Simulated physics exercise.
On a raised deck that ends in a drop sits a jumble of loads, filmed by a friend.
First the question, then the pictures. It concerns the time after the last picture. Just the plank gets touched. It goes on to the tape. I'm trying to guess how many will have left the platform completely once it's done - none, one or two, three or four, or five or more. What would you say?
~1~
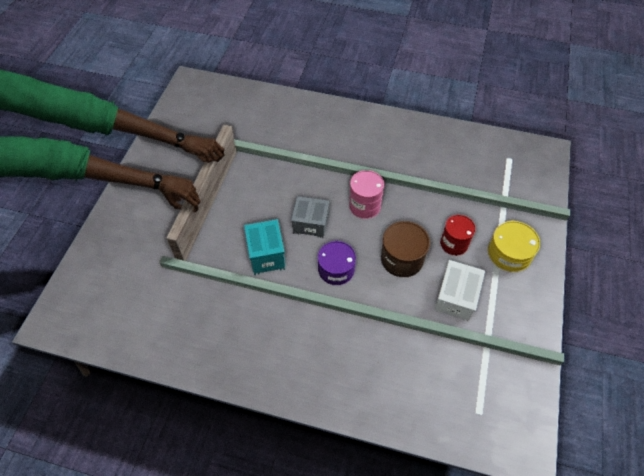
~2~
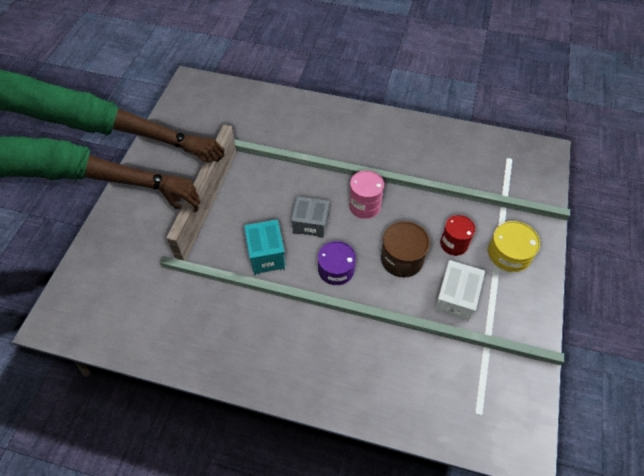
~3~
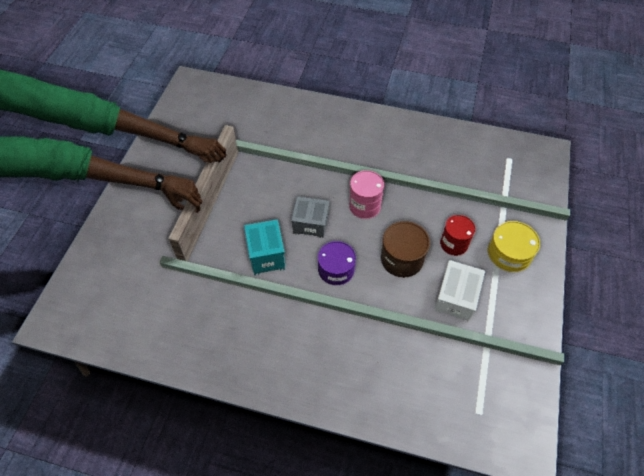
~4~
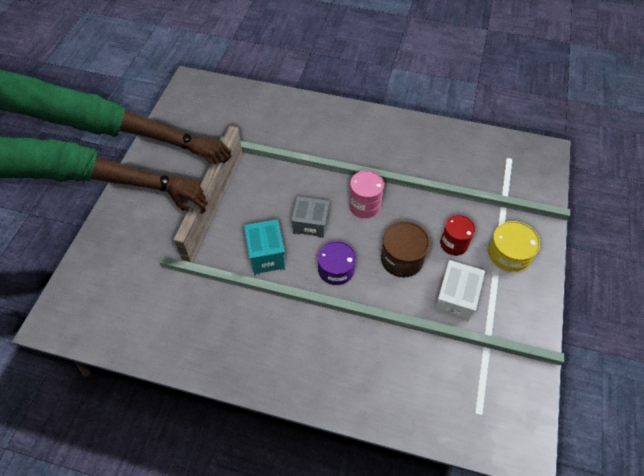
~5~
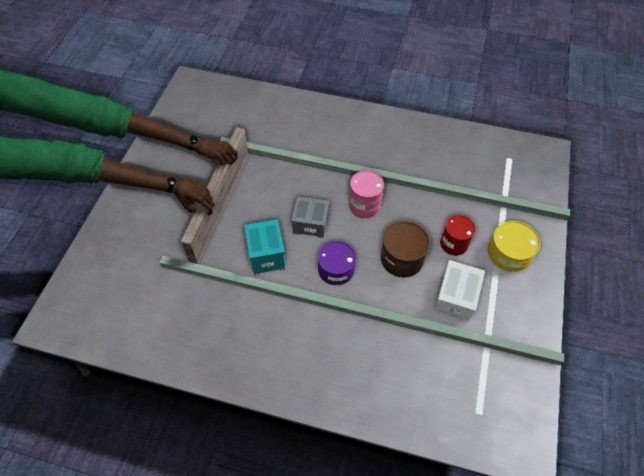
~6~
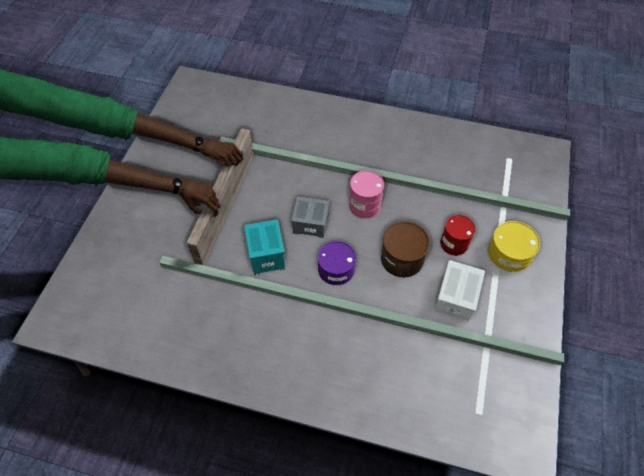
I reckon the ones pushed off reach one but not past two.
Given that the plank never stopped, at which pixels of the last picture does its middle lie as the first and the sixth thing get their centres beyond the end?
At (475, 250) for the first, at (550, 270) for the sixth.
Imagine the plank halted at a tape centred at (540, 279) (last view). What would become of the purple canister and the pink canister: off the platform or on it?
The purple canister is gone; the pink canister stays put.
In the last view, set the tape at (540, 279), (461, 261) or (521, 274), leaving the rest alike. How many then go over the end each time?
The counts: 5, 0 and 5.
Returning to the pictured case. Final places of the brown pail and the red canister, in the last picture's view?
The brown pail at (559, 287), the red canister at (547, 248).
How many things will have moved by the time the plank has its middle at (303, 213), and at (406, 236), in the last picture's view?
The count reaches 3 first and 7 second.
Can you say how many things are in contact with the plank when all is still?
It's 3.
Soon after, none off yet; yellow canister at rest near (513, 247); white tote at rest near (459, 291); red canister at rest near (457, 236).
In the end, the number that fall off is one or two; gone, white tote and yellow canister.
